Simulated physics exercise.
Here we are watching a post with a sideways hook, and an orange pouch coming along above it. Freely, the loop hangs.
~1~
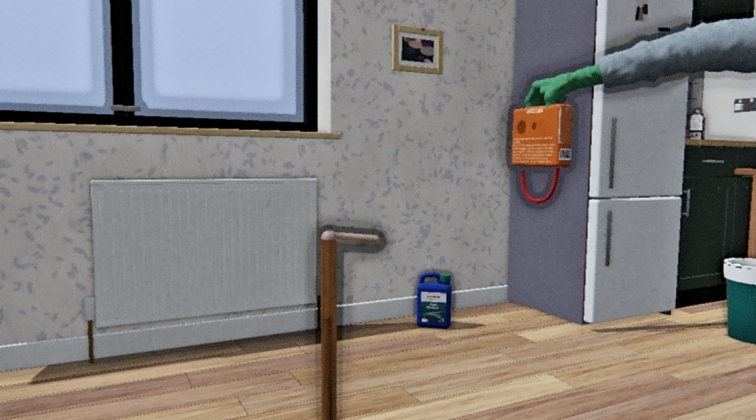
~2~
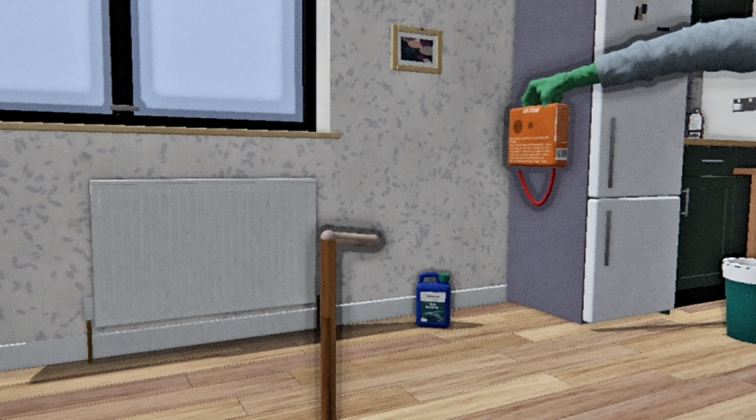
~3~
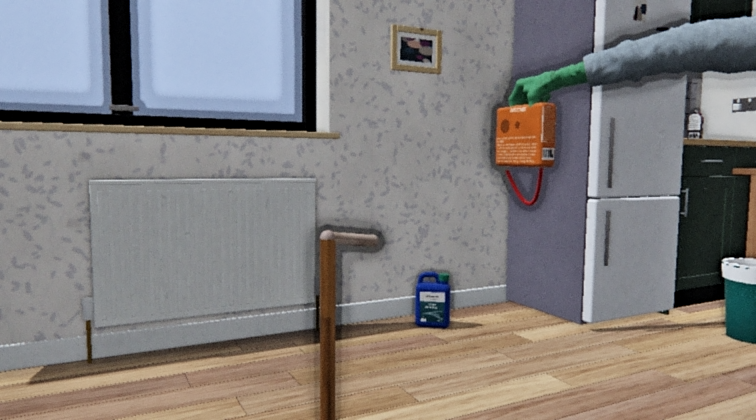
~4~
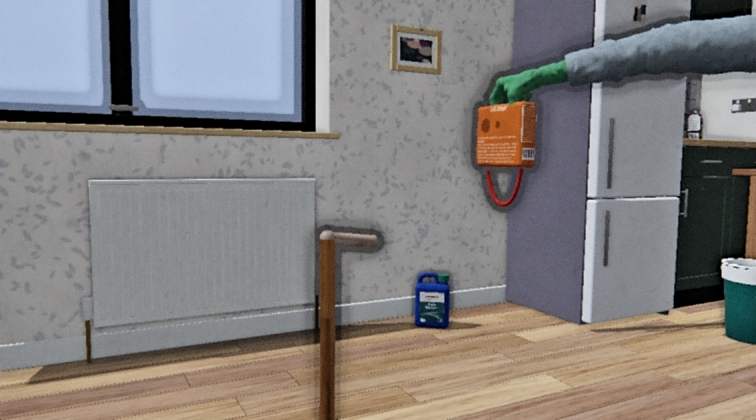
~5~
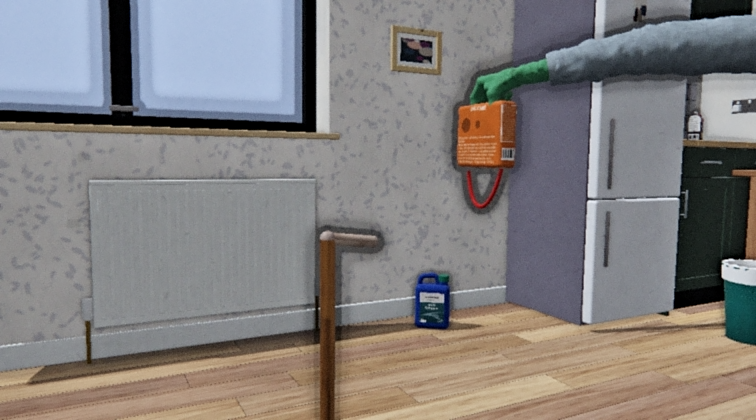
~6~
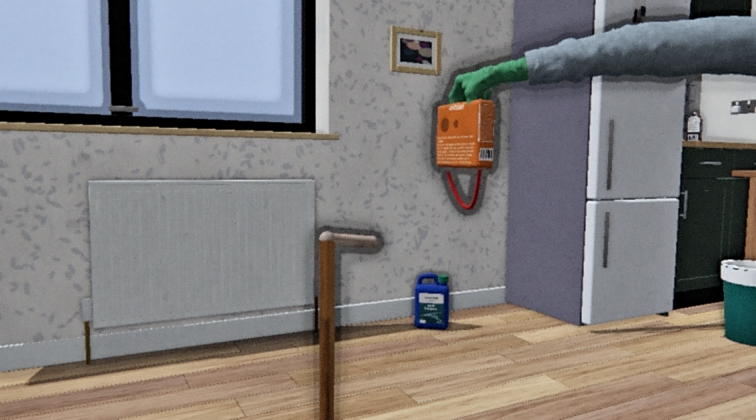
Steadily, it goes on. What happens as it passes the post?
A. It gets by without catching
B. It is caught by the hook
A.
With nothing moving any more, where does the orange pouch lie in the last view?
In the last view, the middle of it rests at (145, 124).
Then, 0.38 s on from there, pouch nearing the post near (411, 134).
Then, 1.04 s on from there, pouch over the post near (304, 130).
Then, 1.70 s on from there, pouch past the post near (173, 125).
In the end, pouch past the post near (145, 123). The orange pouch comes away clean.
